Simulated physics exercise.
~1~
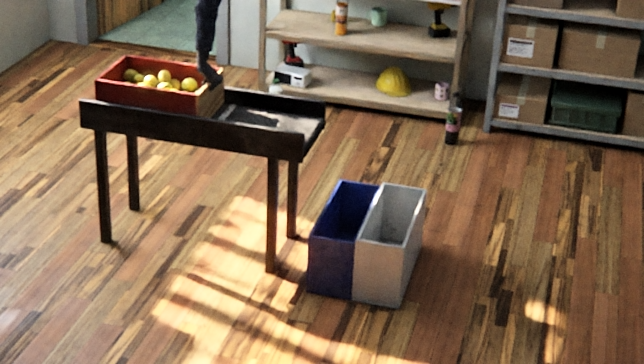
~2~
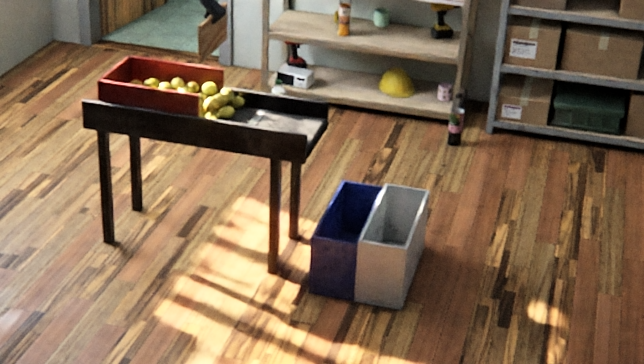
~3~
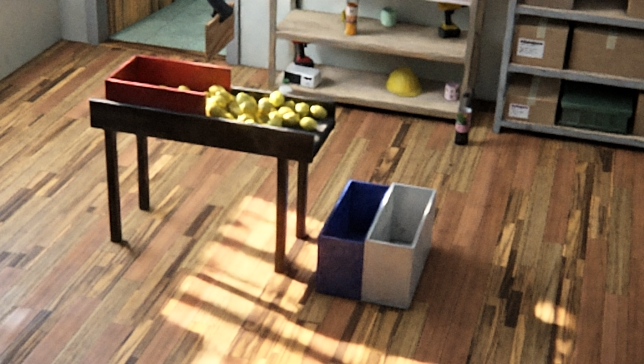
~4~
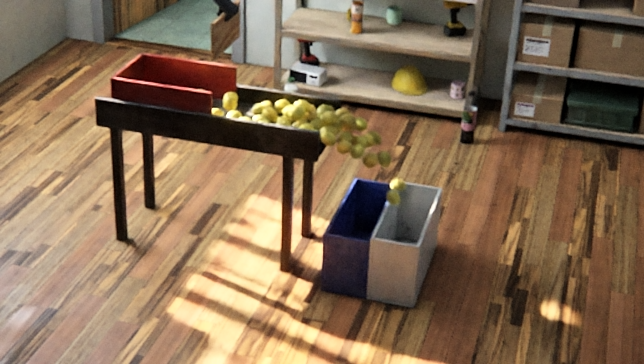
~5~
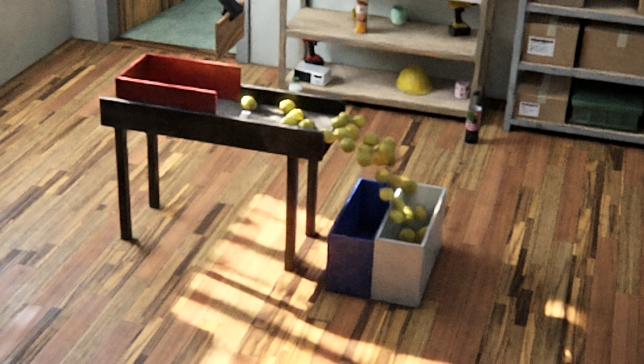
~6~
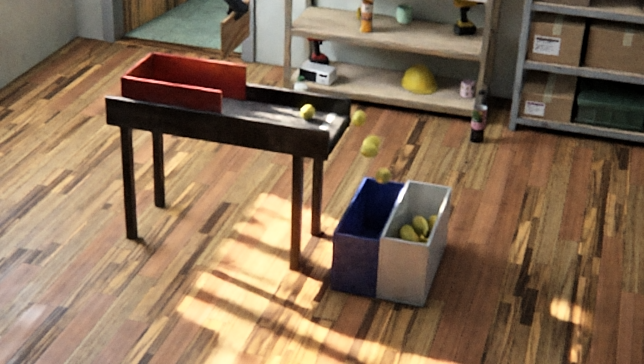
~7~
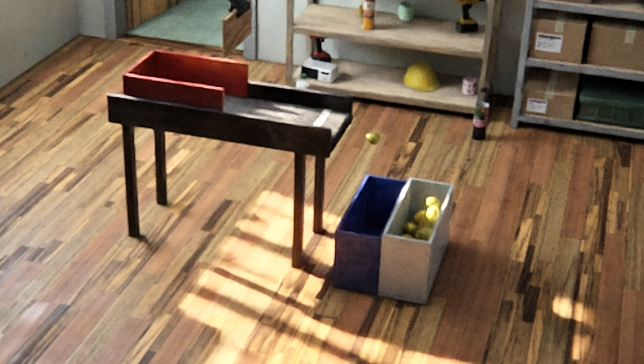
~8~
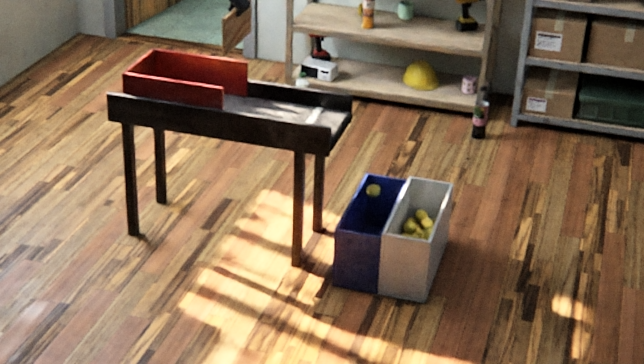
Yellow balls slid out of a red pen along a dark table-like conveyor once the gate lifted, then poured off its right end, nearly all landing in the white box, while one last straggler dropped into the blue tub beside it.
